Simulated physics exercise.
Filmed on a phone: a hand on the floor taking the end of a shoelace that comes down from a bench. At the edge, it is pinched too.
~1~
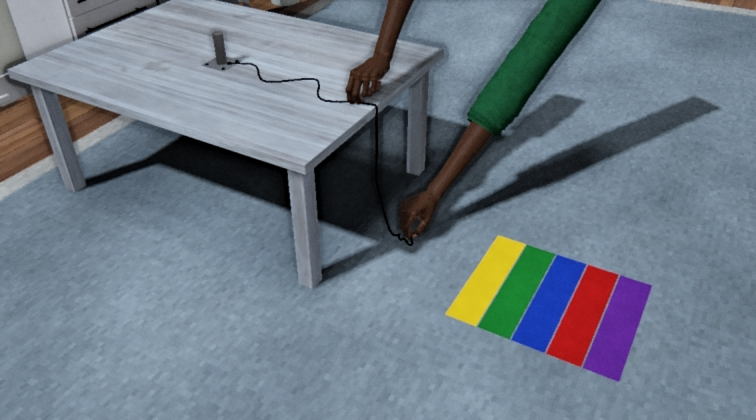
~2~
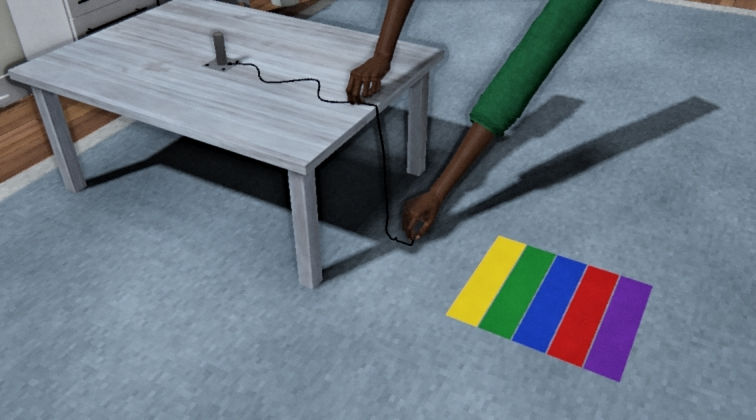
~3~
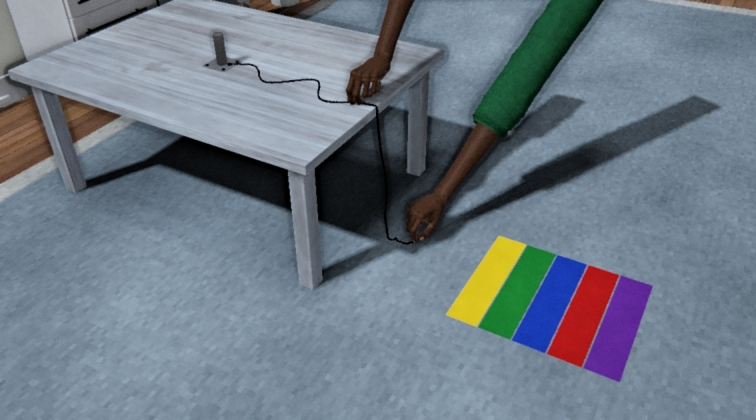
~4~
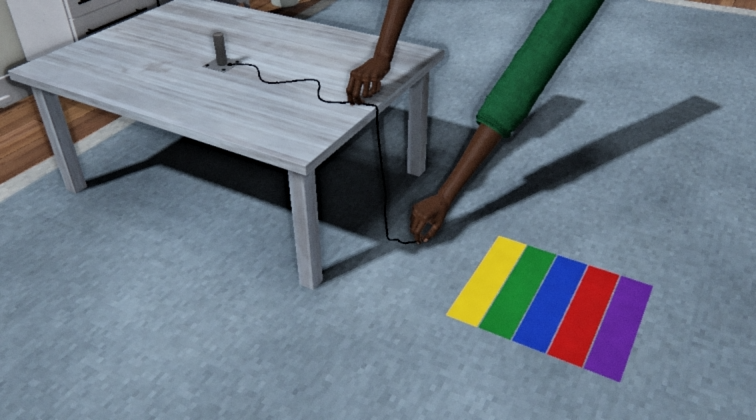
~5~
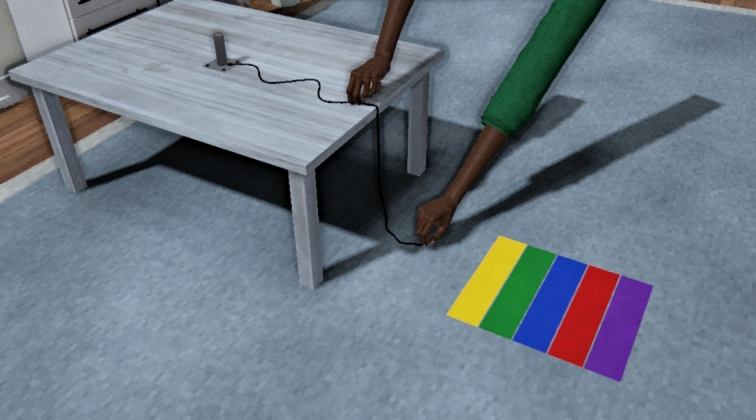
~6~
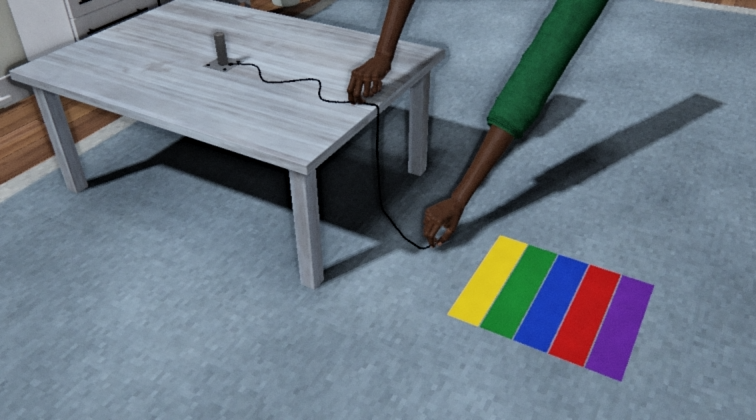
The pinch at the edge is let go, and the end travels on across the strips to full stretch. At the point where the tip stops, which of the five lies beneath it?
The blue strip lies beneath it.
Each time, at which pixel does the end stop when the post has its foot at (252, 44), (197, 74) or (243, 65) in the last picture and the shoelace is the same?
In pixels, the answers are (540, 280), (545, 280) and (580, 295).
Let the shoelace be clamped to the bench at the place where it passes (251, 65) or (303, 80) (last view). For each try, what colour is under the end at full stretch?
In order: Blue, then green.
Early on, end near (489, 262); over yellow.
Midway, end near (531, 277); over green.
At the end of the slack, end near (556, 285); over blue. The blue one.
